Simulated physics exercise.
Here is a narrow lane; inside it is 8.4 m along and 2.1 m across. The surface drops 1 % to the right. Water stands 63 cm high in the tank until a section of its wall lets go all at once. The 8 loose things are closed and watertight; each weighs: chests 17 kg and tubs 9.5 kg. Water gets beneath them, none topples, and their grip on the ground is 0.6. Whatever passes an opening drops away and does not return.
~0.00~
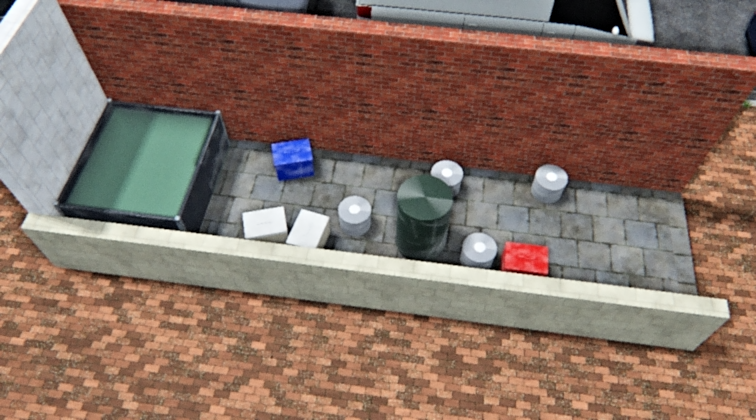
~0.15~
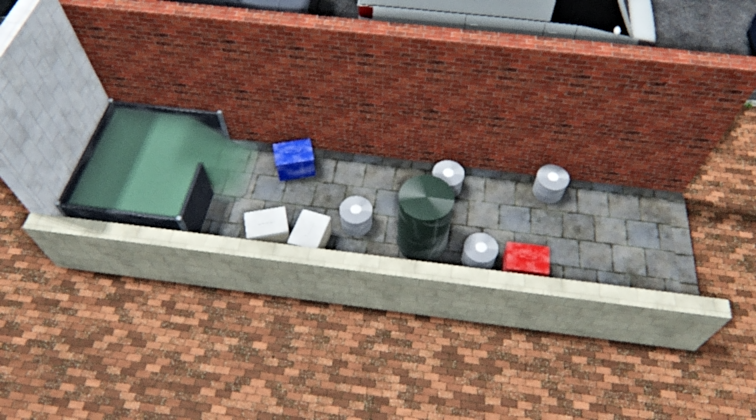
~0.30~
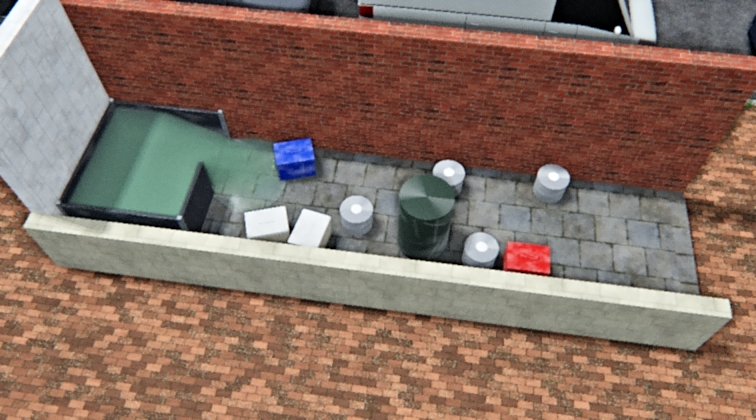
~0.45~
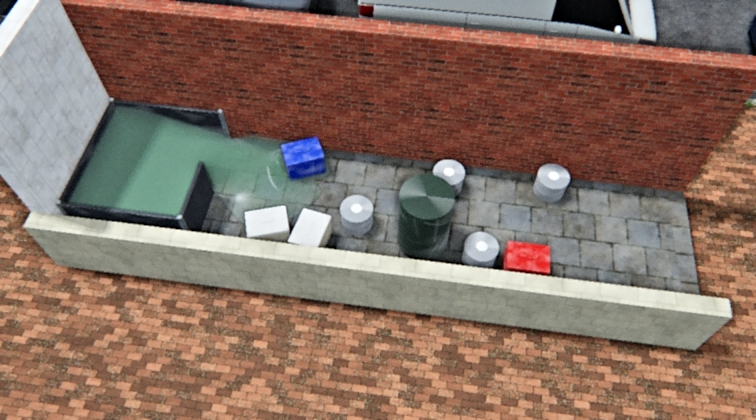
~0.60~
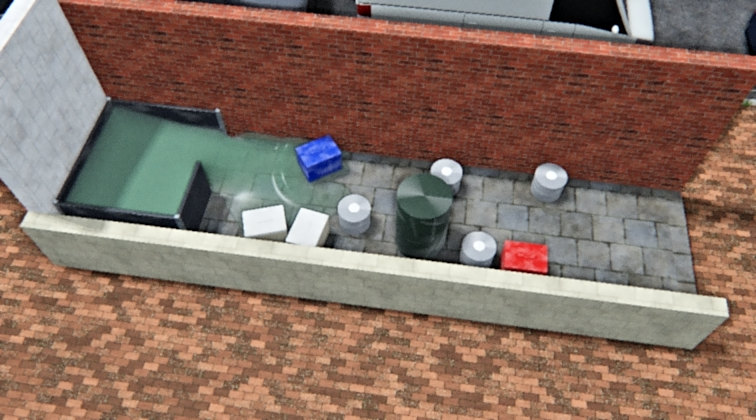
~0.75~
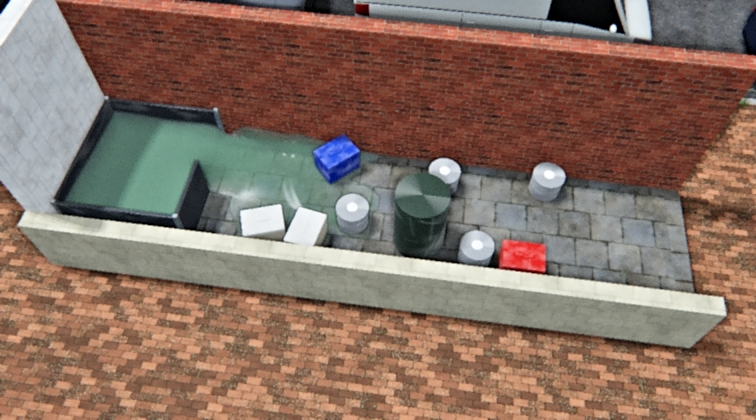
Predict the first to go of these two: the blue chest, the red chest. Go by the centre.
The blue one.
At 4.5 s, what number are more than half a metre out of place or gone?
5 of them.
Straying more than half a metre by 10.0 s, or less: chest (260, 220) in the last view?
It is under.
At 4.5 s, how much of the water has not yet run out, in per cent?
Some 78 per cent remains.
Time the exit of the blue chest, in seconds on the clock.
Near 3.0 s.
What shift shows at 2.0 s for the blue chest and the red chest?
Roughly 350 and 0 cm by then.
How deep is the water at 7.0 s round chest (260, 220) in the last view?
Roughly 4 cm.
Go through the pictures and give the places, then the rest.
The first picture shows the blue chest at (292, 152) rests on the ground; the red chest at (526, 257), on the bottom; 2.8 m2 under water; 0 of 8 have shifted.
The second picture shows the blue chest at (293, 152) rests on the ground; the red chest at (528, 257), on the bottom; water covers 3.3 m2; 0 of 8 have shifted.
The third picture shows the blue chest at (294, 151), on the bottom; the red chest at (528, 257), on the bottom; 4.0 m2 under water; 0 of 8 have shifted.
The fourth picture shows the blue chest at (302, 151), on the bottom, 12 cm from its start; the red chest at (528, 257), on the bottom; 4.5 m2 under water; 1 of 8 have shifted.
The fifth picture shows the blue chest at (318, 151) rests on the ground, 39 cm from its start; the red chest at (526, 256) rests on the ground; 5.2 m2 under water; 1 of 8 have shifted.
The sixth picture shows the blue chest at (336, 151), on the bottom, 68 cm from its start; the red chest at (524, 255) rests on the ground; 5.8 m2 under water; 1 of 8 have shifted.
After 2.0 s the blue chest is near (523, 204), 3.4 m from its start, aground; the red chest is near (524, 255), 0.0 m from its start, aground; 0 of 8 are out; 2 afloat.
After 4.5 s the blue chest has gone out (at 3.2 s); the red chest is near (580, 254), 0.7 m from its start, aground; 3 of 8 are out; 3 afloat.
After 7.0 s the blue chest has gone out (at 3.2 s); the red chest is near (595, 262), 0.9 m from its start, aground; 4 of 8 are out; 0 afloat.
After 10.0 s the blue chest has gone out (at 3.2 s); the red chest is near (595, 262), 0.9 m from its start, aground; 4 of 8 are out; 0 afloat.
